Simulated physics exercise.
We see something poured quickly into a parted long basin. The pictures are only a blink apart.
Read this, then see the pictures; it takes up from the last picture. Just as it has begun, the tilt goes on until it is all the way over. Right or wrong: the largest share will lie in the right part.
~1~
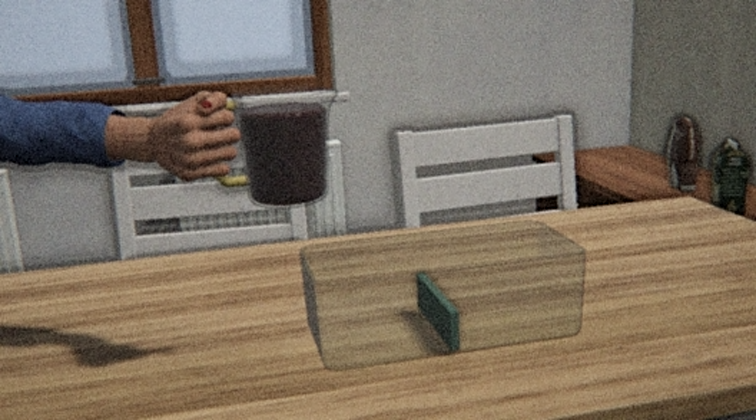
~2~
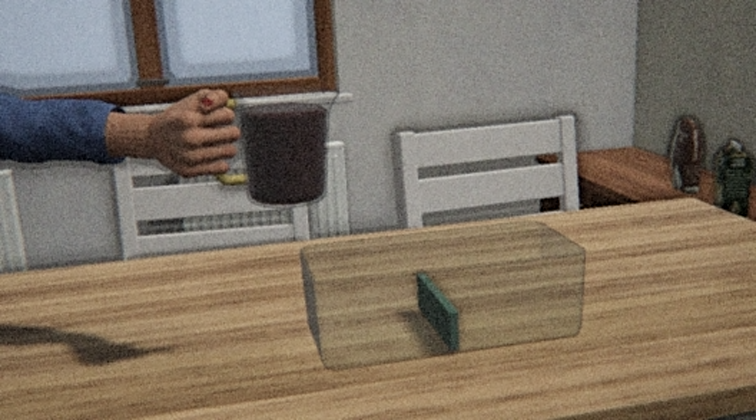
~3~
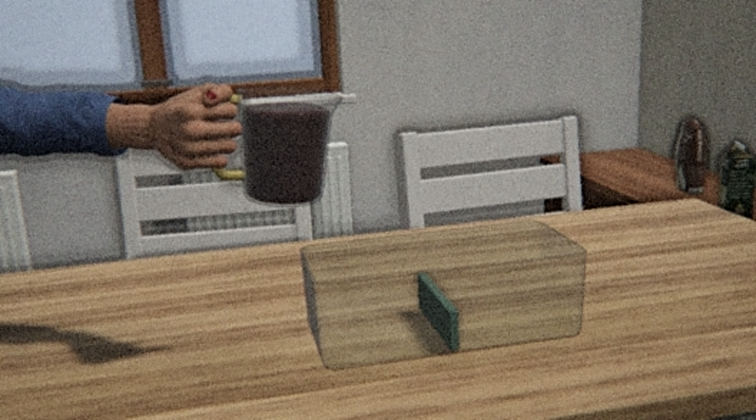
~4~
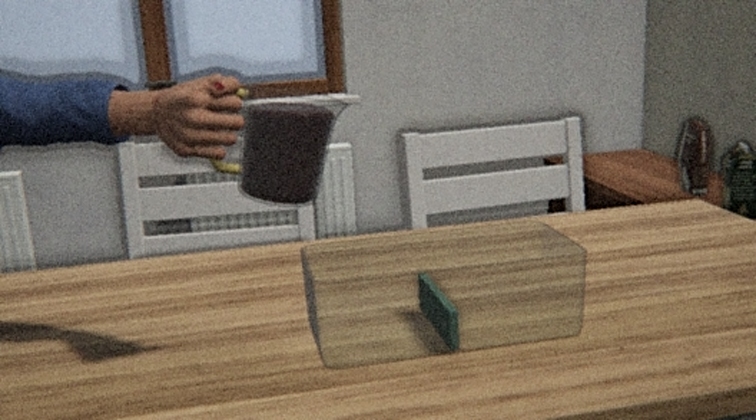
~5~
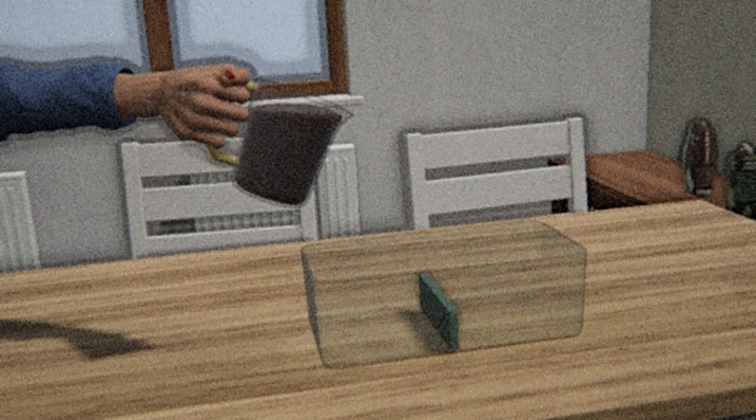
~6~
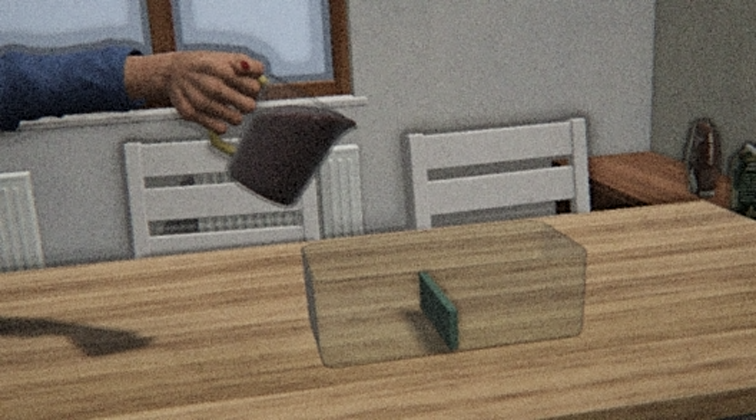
Wrong; it will lie in the left part.
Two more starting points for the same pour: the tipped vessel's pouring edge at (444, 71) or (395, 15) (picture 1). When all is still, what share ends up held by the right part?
90 % and 85 %.
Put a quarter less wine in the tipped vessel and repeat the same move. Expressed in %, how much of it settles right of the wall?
The share comes to some 5 parts in a hundred.
A moment on, the tilt is 95° and 58 per cent is still to pour, 13 is left of the wall and 0 right of it.
Next, the tilt is 100° and 19 per cent is still to pour, 58 is left of the wall and 1 right of it.
Then the tilt is 100° and 5 per cent is still to pour, 79 is left of the wall and 2 right of it.
Later the tilt is 100° and 1 per cent is still to pour, 87 is left of the wall and 3 right of it.
At rest 88 per cent lies left of the wall, 3 right of it and 8 outside.
